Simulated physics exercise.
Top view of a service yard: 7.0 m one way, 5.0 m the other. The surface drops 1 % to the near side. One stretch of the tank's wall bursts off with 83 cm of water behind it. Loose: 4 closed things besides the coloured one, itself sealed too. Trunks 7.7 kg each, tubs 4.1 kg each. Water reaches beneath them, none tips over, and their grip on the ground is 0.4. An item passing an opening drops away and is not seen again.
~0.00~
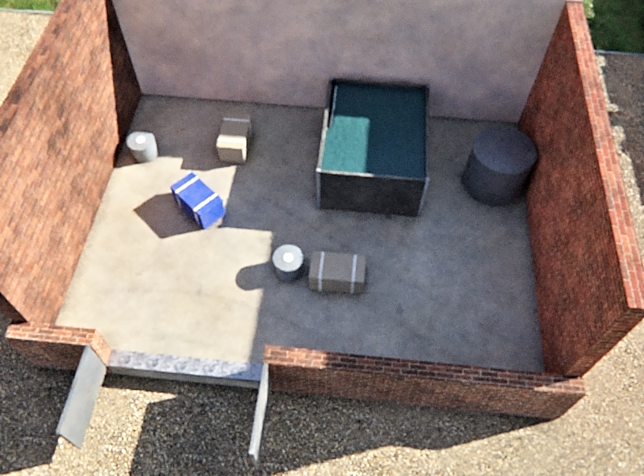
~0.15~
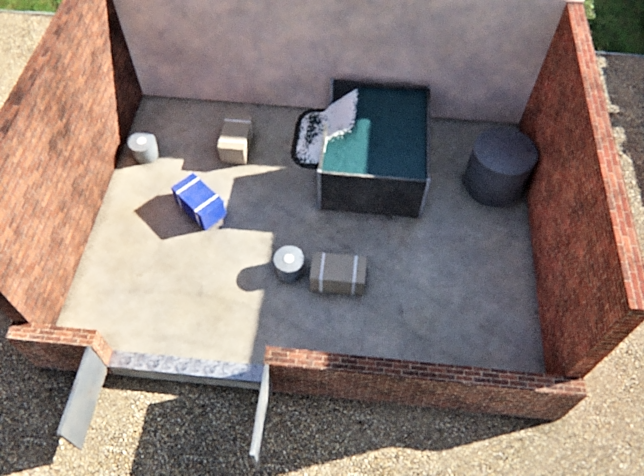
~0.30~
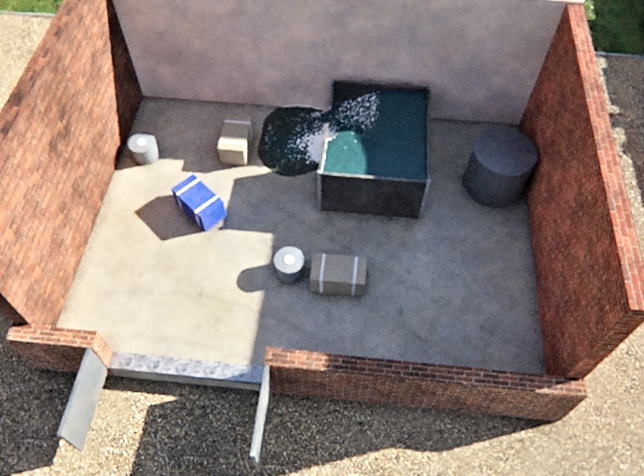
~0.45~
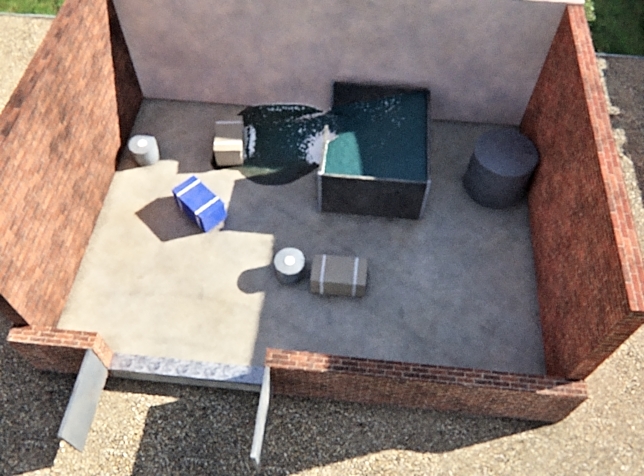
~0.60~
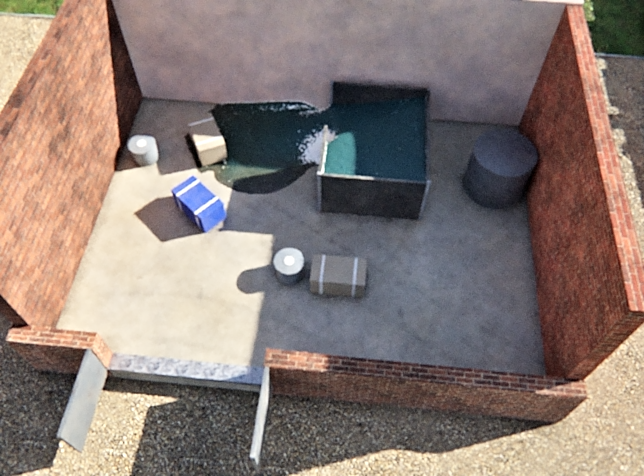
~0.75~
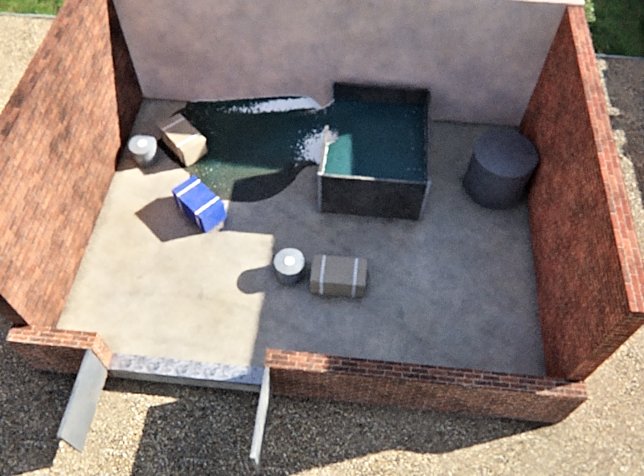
Water bursts from the tank's left side, spreads left and pushes the beige box along.
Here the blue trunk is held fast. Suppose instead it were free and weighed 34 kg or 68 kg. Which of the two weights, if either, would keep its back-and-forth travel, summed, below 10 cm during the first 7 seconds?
To my eye, it needs the heavier setting.
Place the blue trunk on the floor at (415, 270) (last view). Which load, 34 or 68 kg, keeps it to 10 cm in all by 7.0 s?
Going by the scene, the lighter weight suffices.
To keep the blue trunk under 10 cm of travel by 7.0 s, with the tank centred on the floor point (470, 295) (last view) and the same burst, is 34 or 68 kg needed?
For that case: Both fail.
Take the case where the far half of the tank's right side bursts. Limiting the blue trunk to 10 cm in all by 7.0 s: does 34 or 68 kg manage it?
In that case, even the light one works.
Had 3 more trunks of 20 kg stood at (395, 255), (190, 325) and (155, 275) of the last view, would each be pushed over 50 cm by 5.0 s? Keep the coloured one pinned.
Order as listed: Inside the limit, outside the limit, outside the limit.
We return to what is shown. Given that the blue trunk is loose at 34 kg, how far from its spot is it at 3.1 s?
Roughly 10 cm.
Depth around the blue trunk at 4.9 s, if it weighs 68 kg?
Around 7 cm.
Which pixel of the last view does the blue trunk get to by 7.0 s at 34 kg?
Somewhere about (221, 275).
After 1.4 s the blue trunk would be 0 cm from its start with 34 kg and 0 cm from its start with 68 kg; 4 cm of water round it then.
After 3.1 s the blue trunk would be 11 cm from its start with 34 kg and 0 cm from its start with 68 kg; 7 cm of water round it then.
After 4.9 s the blue trunk would be 77 cm from its start with 34 kg and 0 cm from its start with 68 kg; 7 cm of water round it then.
After 7.0 s the blue trunk would be 151 cm from its start with 34 kg and 0 cm from its start with 68 kg; 5 cm of water round it then.
